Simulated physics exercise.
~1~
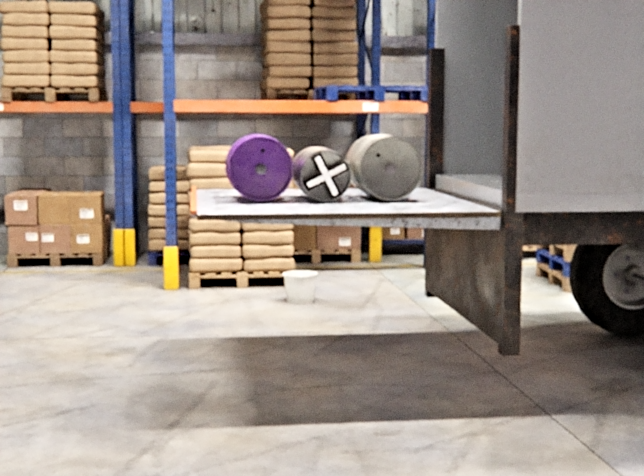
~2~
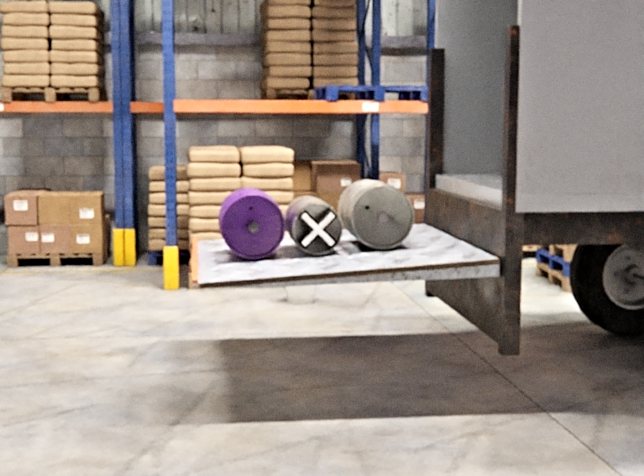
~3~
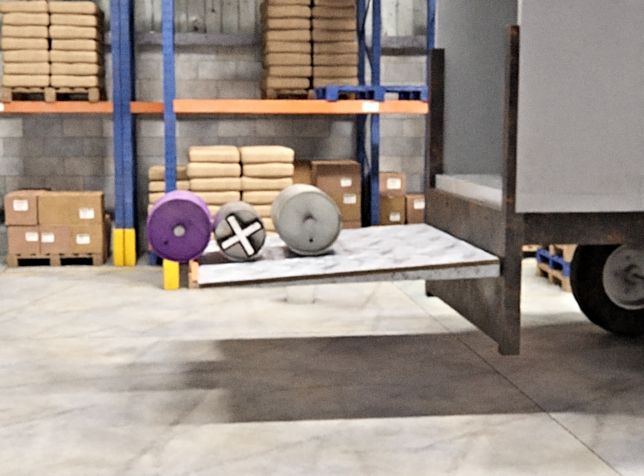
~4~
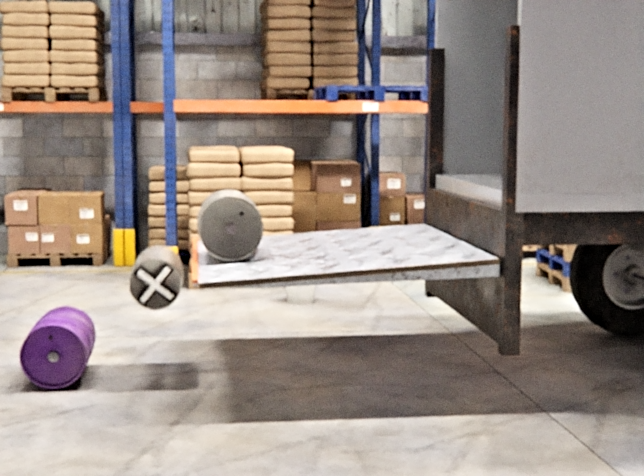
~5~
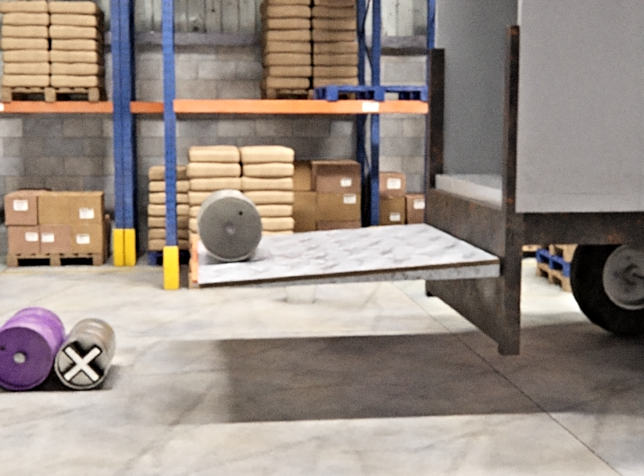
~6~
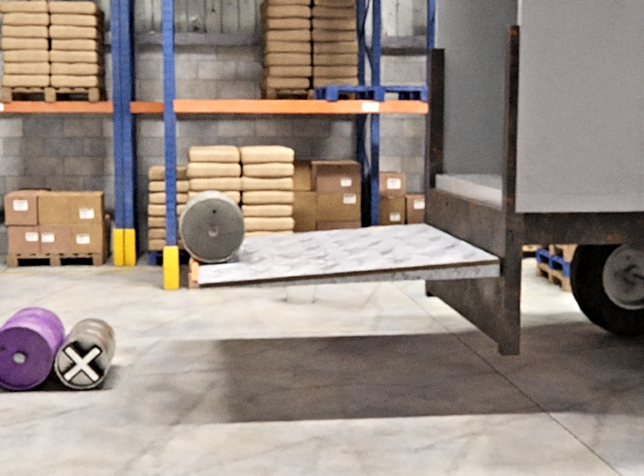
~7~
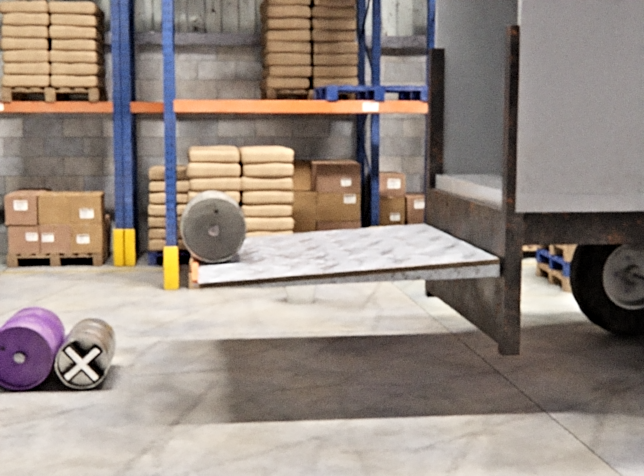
A lorry's tail platform lowers and tilts, and purple and cross-marked kegs roll off left, leaving one.
